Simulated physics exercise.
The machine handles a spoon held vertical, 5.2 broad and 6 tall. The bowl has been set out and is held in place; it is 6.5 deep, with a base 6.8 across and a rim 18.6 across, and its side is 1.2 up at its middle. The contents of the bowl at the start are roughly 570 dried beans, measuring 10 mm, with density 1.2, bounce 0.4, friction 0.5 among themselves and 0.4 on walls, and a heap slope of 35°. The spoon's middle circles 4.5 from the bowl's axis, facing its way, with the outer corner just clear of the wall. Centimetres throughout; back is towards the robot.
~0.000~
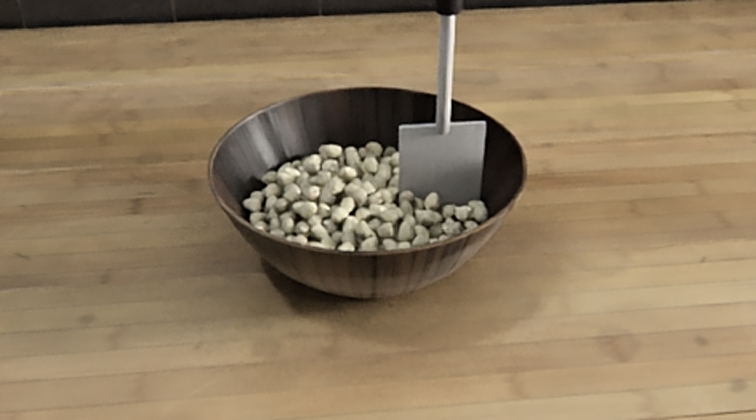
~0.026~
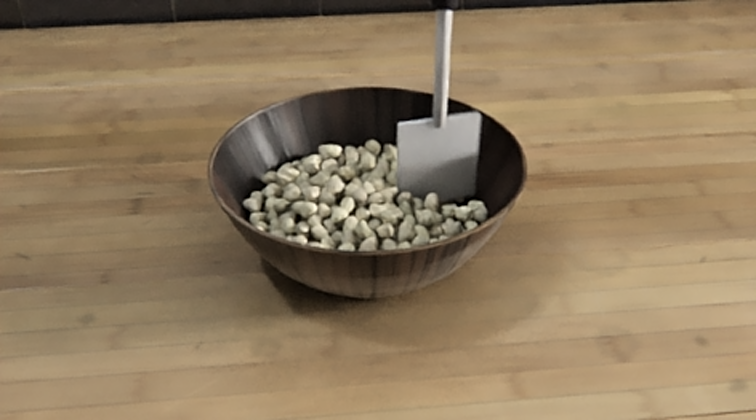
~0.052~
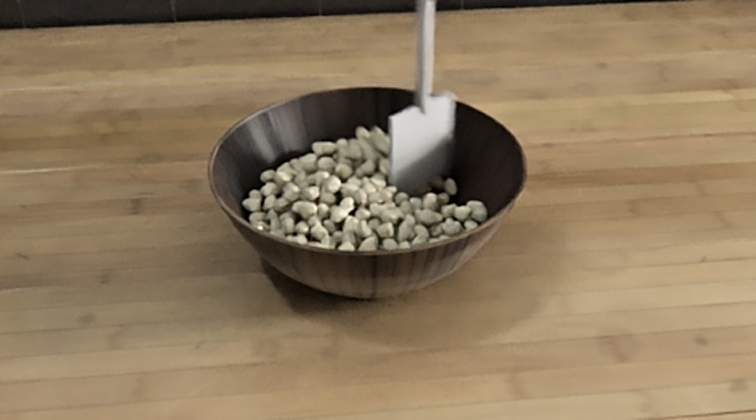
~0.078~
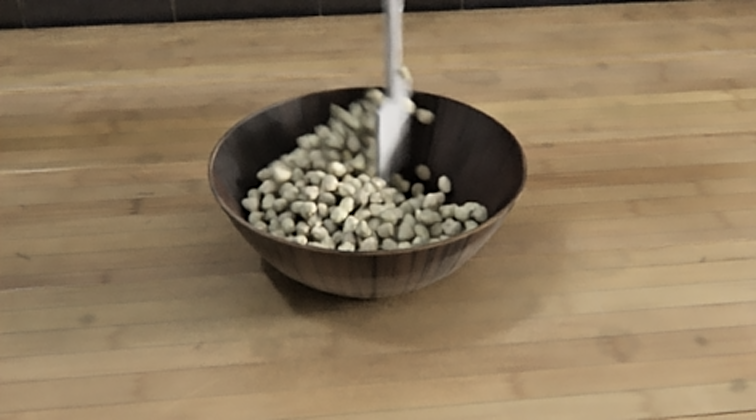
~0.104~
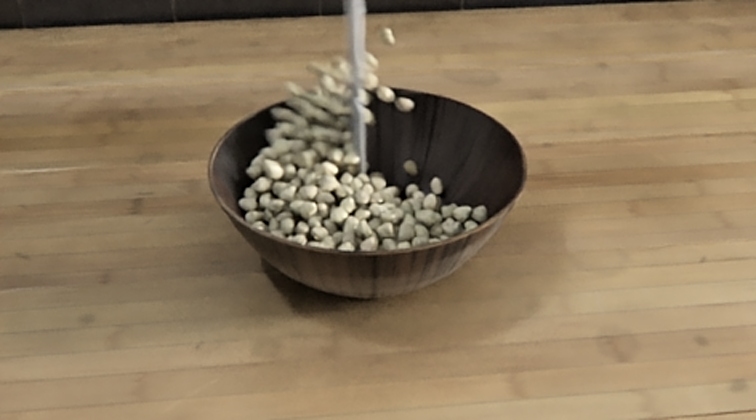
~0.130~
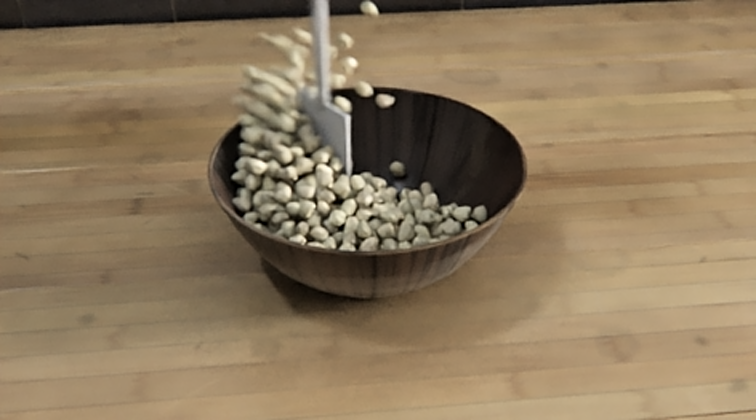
The video shows a flat-bladed utensil standing upright in a dark bowl of pale beans on a wooden surface; it sweeps leftward through them, turning as it goes, pushing beans up the left side and tossing some above the rim.
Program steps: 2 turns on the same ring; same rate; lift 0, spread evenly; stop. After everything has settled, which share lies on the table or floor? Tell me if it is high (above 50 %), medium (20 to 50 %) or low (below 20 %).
It is high, above 50 %.
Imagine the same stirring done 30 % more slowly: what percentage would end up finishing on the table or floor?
That would be some 45 percent.
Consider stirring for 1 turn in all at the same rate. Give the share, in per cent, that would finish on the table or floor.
Close to 40 in a hundred.
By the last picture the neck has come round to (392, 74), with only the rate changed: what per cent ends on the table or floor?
It comes to around 35 percent.
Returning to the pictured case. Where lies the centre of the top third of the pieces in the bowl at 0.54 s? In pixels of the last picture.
Near pixel (303, 238).
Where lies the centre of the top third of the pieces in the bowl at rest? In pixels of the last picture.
Somewhere close to (398, 212).
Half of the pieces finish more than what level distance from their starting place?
Roughly 25 cm.
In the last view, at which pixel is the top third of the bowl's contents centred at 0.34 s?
About (475, 154).
By 0.34 s, 353° round, highest piece 15 above the table; 386 in the bowl, 64 on the table or floor, 121 in flight or on the tool.
By 0.54 s, 223° round, highest piece 10 above the table; 282 in the bowl, 246 on the table or floor, 43 in flight or on the tool.
By 0.85 s, 0° round, highest piece 5 above the table; 329 on the table or floor, 240 in the bowl, 2 in flight or on the tool.
By 1.55 s, 0° round, highest piece 4 above the table; 331 on the table or floor, 240 in the bowl.
Final count, 331 on the table or floor, 240 in the bowl. That is 58 % on the table or floor.
